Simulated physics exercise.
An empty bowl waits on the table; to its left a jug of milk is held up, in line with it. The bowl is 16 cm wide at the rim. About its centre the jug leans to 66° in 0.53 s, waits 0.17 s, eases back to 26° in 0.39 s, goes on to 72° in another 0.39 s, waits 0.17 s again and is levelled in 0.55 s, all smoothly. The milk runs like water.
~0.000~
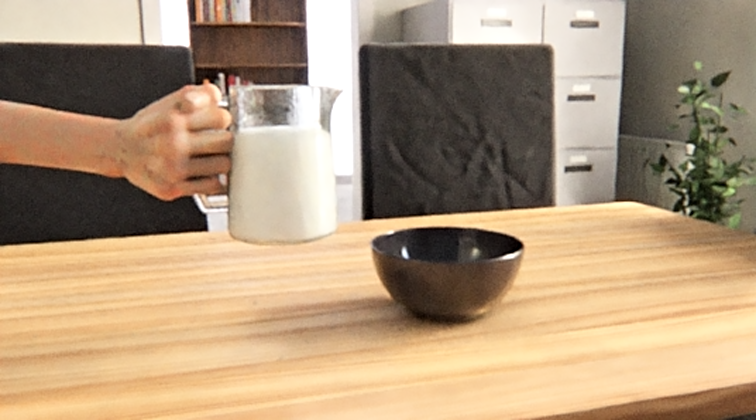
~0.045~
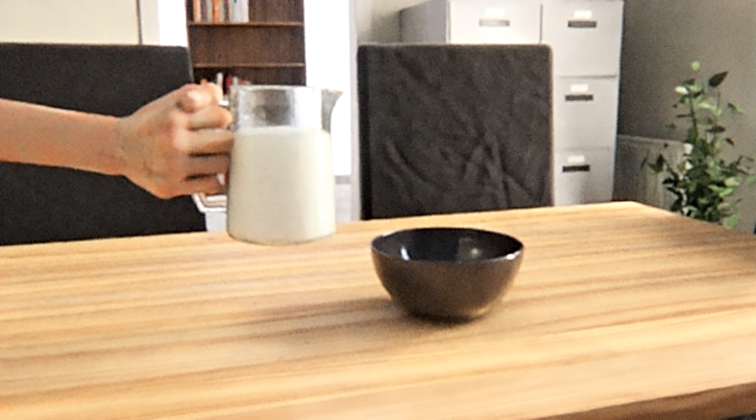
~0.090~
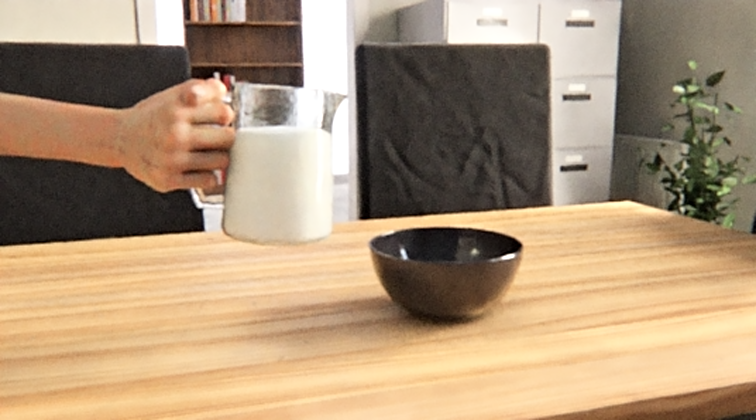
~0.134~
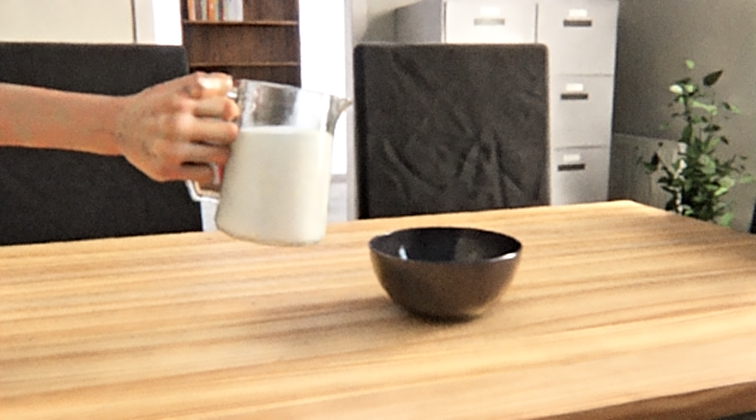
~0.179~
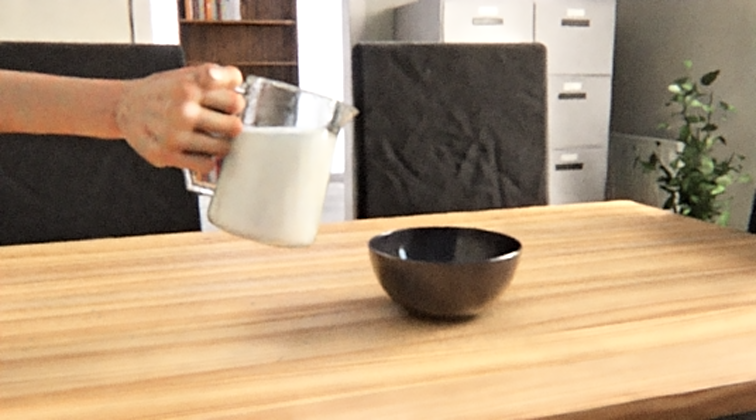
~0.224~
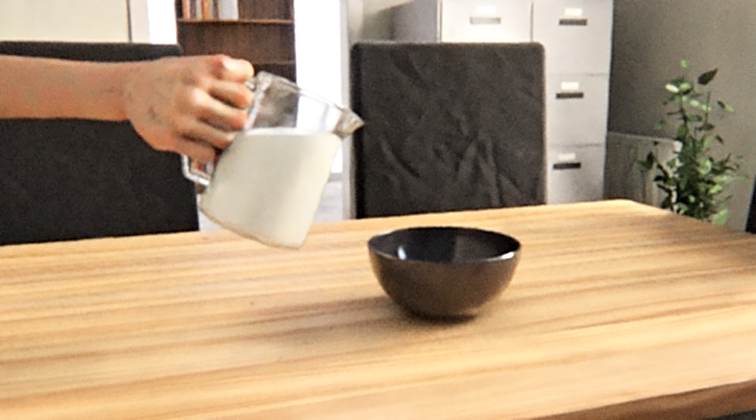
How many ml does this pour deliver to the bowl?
The bowl gets roughly 350 ml.
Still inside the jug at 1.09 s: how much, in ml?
About 540 ml.
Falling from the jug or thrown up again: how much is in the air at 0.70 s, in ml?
About 70 ml.
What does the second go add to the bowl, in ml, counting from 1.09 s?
Close to 150 ml.
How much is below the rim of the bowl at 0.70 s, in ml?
Some 90 ml.
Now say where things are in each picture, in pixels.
It leans 0°; its right rim is at (343, 88); the milk meets the walls at (230, 133) and (326, 130); the bowl's rim runs from (374, 251) to (514, 239), in the first picture.
It leans 1°; its right rim is at (344, 90); the milk meets the walls at (231, 133) and (326, 130), in the second picture.
It leans 5°; its right rim is at (348, 94); the milk meets the walls at (231, 133) and (326, 131), in the third picture.
It leans 10°; its right rim is at (352, 101); the milk meets the walls at (232, 134) and (329, 131), in the fourth picture.
It leans 17°; its right rim is at (358, 110); the milk meets the walls at (230, 145) and (332, 132), in the fifth picture.
It leans 25°; its right rim is at (363, 122); the milk meets the walls at (222, 159) and (336, 134), in the sixth picture.
After 0.70 s the tilt is 66° and the bowl has 90 ml, the jug 610 ml, and 0 ml is on the table.
After 1.09 s the tilt is 26° and the bowl has 205 ml, the jug 545 ml, and 15 ml is on the table.
After 1.65 s the tilt is 72° and the bowl has 235 ml, the jug 465 ml, and 20 ml is on the table.
After 2.04 s the tilt is 14° and the bowl has 350 ml, the jug 395 ml, and 20 ml is on the table.
In the end the bowl has 350 ml, the jug 395 ml, and 20 ml is on the table.
